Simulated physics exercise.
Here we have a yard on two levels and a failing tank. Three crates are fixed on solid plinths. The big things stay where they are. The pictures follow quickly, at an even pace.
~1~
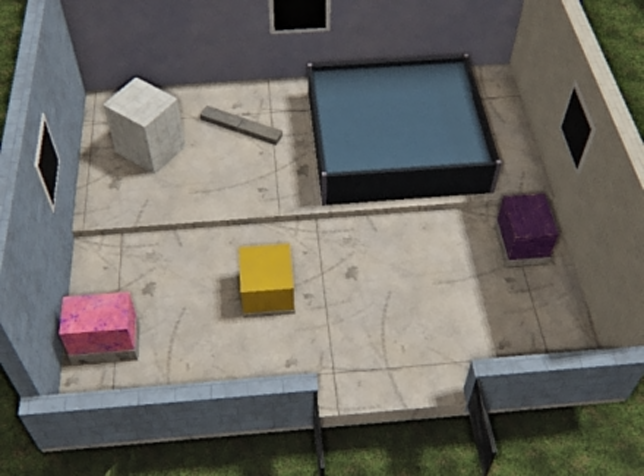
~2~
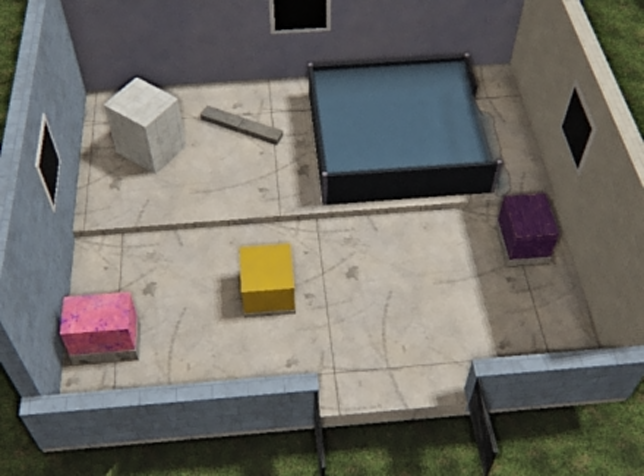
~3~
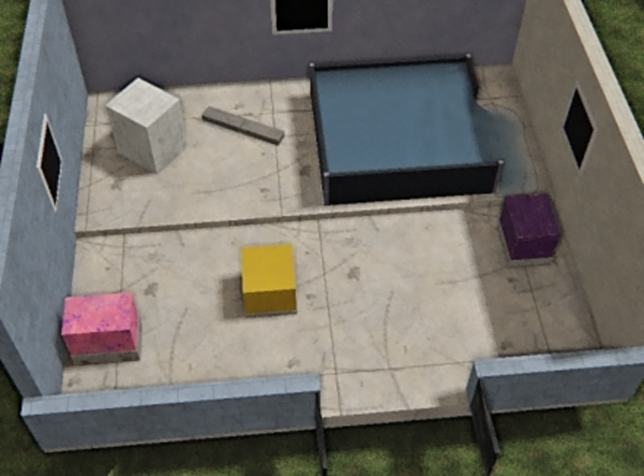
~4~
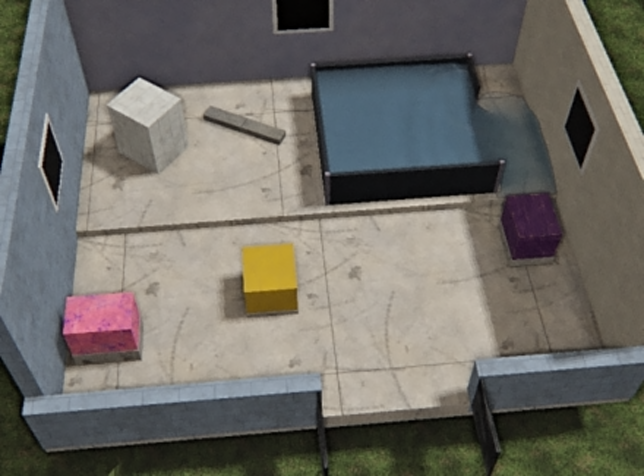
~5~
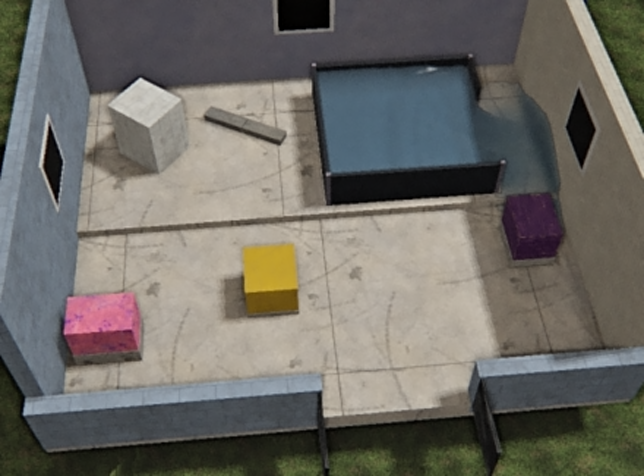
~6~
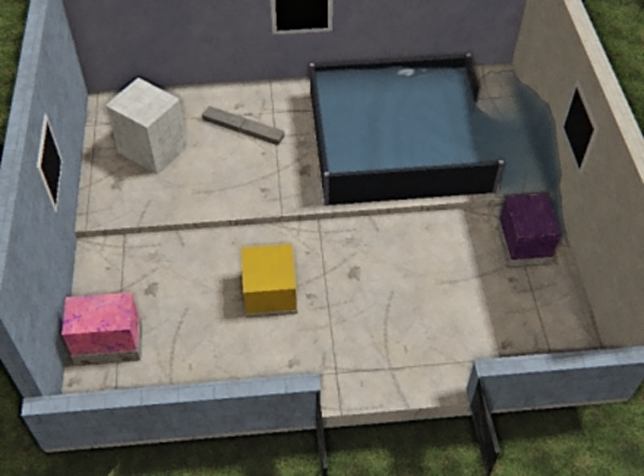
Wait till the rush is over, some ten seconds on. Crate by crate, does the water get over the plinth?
In the end: The yellow crate gets wet; the pink crate stays dry; the purple crate gets wet.
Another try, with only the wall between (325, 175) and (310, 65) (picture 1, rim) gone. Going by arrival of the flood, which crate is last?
I say the purple one.
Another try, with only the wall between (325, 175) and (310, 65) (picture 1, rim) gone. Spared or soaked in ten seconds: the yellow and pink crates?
My reading: Yellow crate is wetted; pink crate ends up wet.
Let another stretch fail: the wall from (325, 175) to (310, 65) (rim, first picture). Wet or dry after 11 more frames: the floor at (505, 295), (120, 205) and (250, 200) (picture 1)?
In turn: Dry, awash, covered.
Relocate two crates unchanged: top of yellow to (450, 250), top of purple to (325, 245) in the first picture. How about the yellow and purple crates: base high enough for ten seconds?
One by one: The yellow crate is safe; the purple crate is safe.
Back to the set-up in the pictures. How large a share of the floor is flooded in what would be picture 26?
Roughly 50 per cent.
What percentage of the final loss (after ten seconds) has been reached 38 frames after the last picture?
Near 50 in a hundred.
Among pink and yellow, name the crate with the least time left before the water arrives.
I say the yellow-painted one.
A moment on, water covers 10 % of the floor; the yellow crate not reached, the pink crate not reached, the purple crate water round its plinth.
Next, water covers 20 % of the floor; the yellow crate not reached, the pink crate not reached, the purple crate water round its plinth.
Then, water covers 50 % of the floor; the yellow crate water round its plinth, the pink crate not reached, the purple crate water round its plinth.
Later, water covers 80 % of the floor; the yellow crate water round its plinth, the pink crate water round its plinth, the purple crate water round its plinth.
In the end, water covers 90 % of the floor; the yellow crate was topped, the pink crate stayed above the water, the purple crate was topped.
